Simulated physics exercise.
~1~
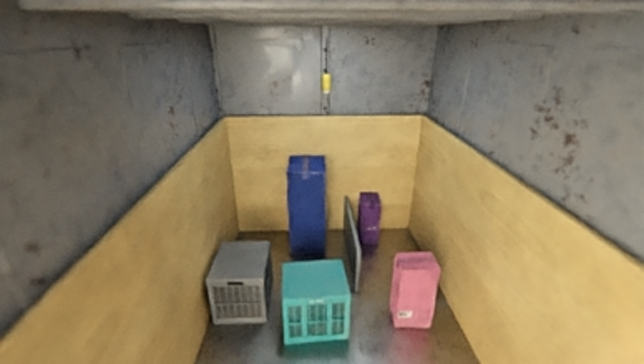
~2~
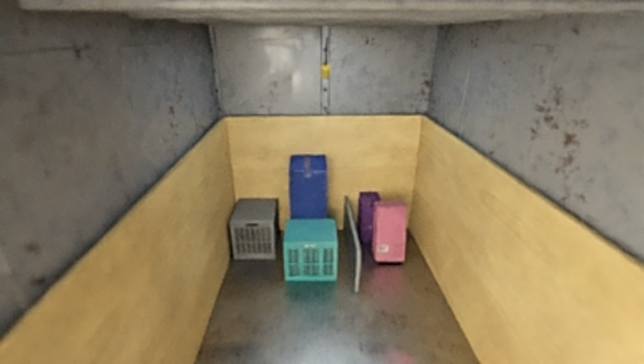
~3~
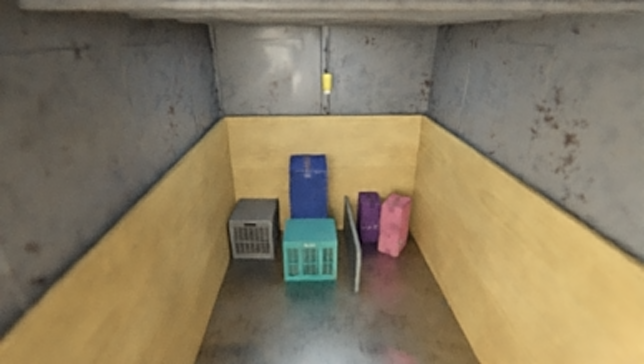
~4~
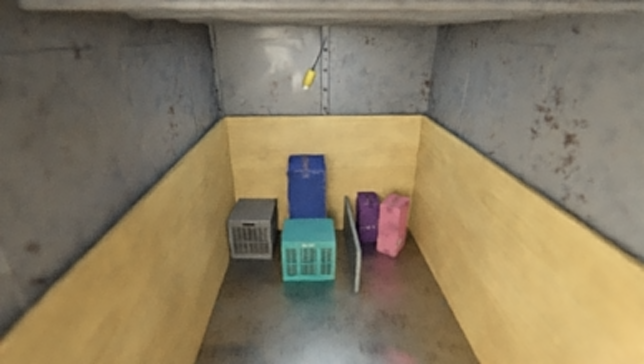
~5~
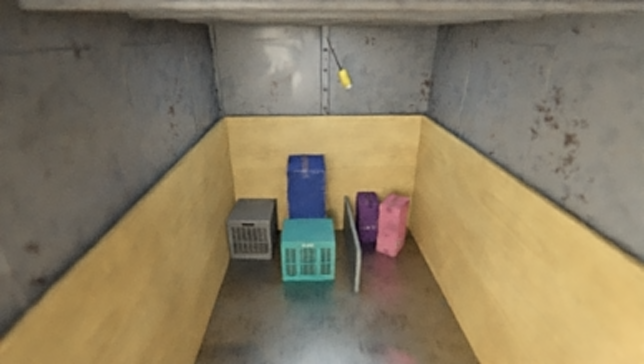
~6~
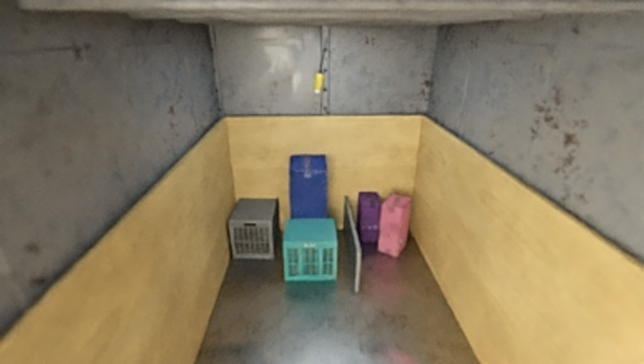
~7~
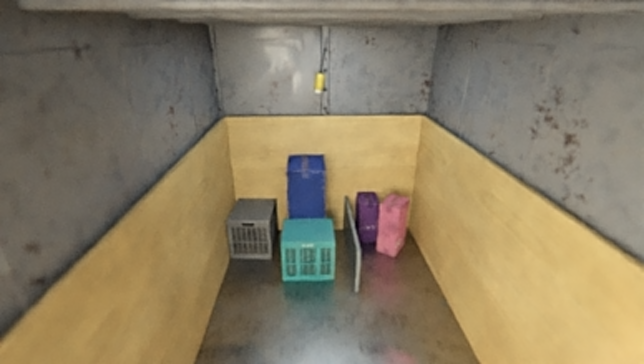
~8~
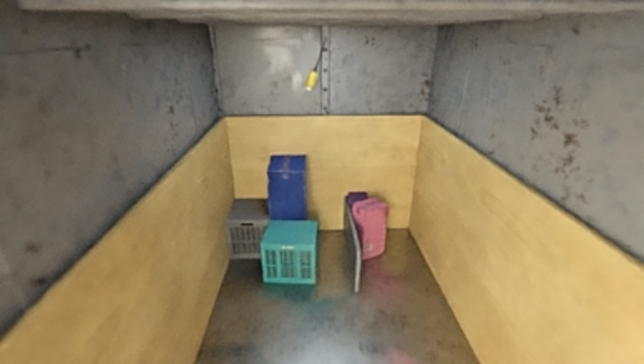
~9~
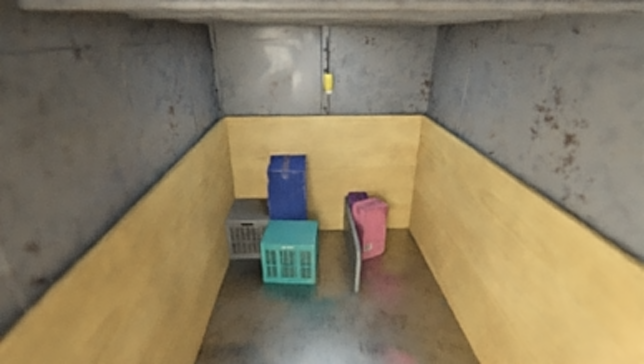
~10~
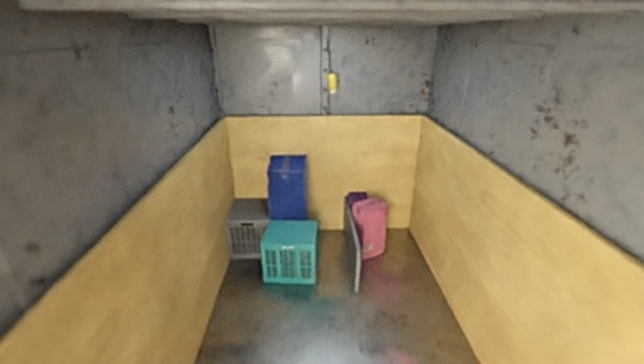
The clip shows three upright boxes and two chests in a van's load bay as the grey chest, turquoise chest and pink box slide towards the far end. A hanging lamp swings, then the boxes and turquoise chest shift left and everything rests, the boxes still upright.
